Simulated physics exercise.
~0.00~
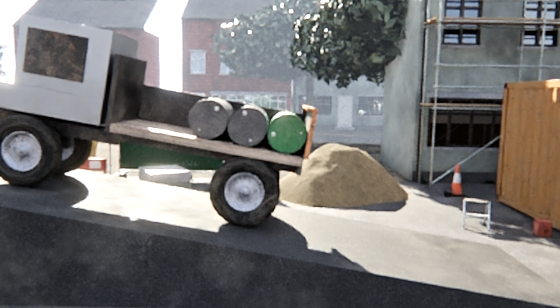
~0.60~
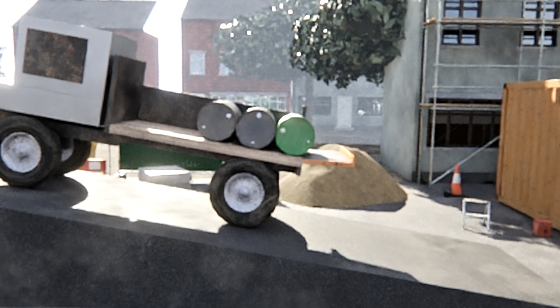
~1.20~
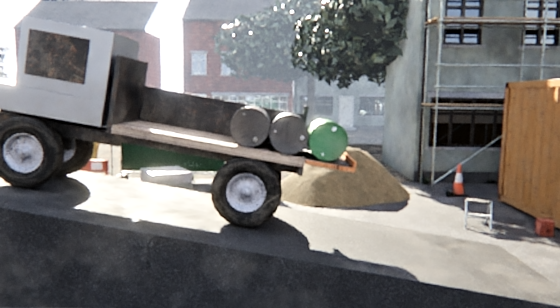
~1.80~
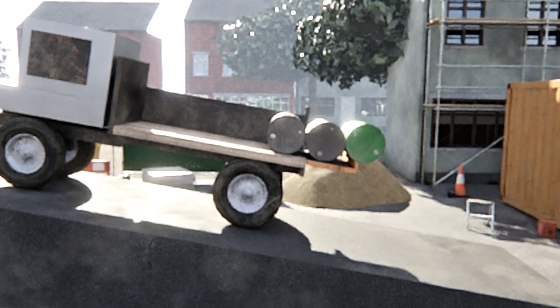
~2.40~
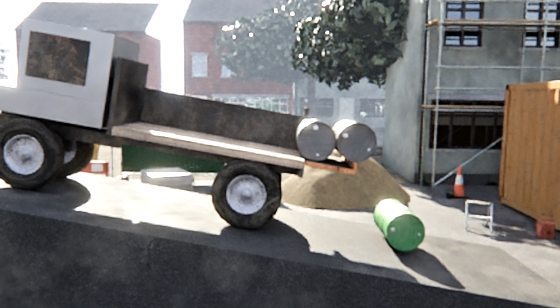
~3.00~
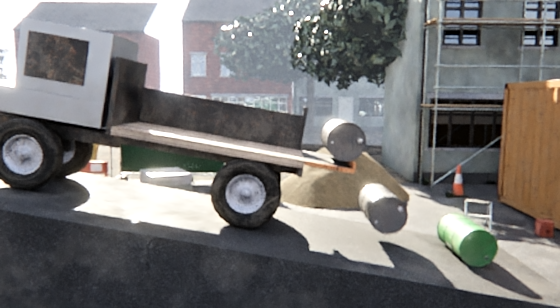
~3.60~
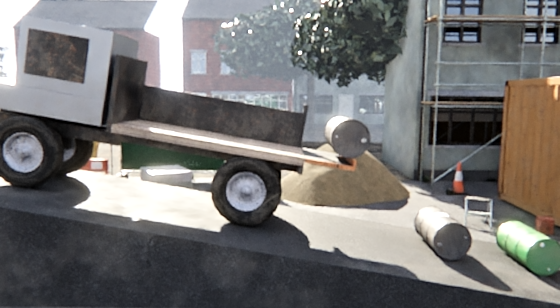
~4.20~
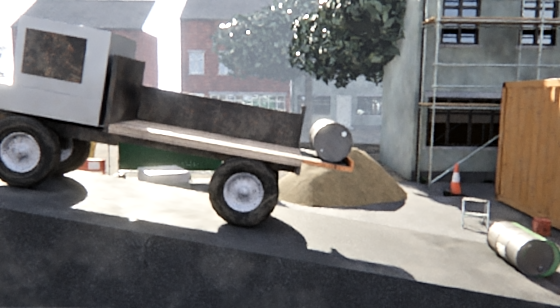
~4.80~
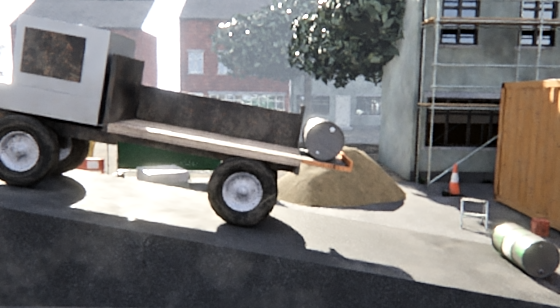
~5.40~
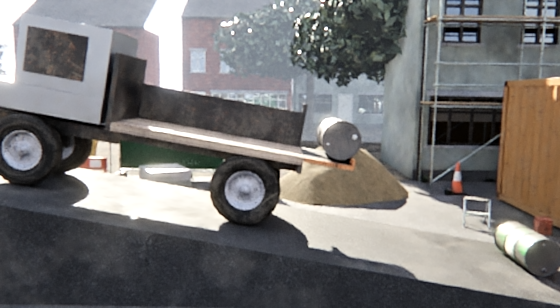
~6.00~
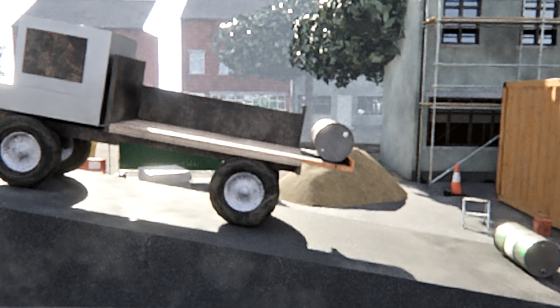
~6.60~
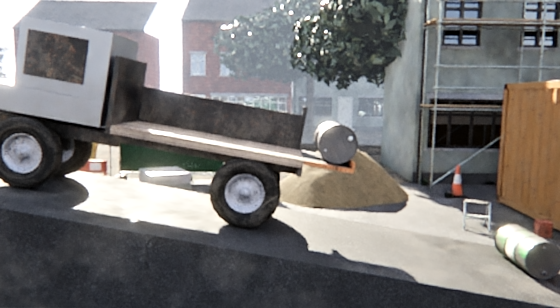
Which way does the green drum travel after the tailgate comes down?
It moves to the right, rolling off the lowered tailgate and on down the slope.
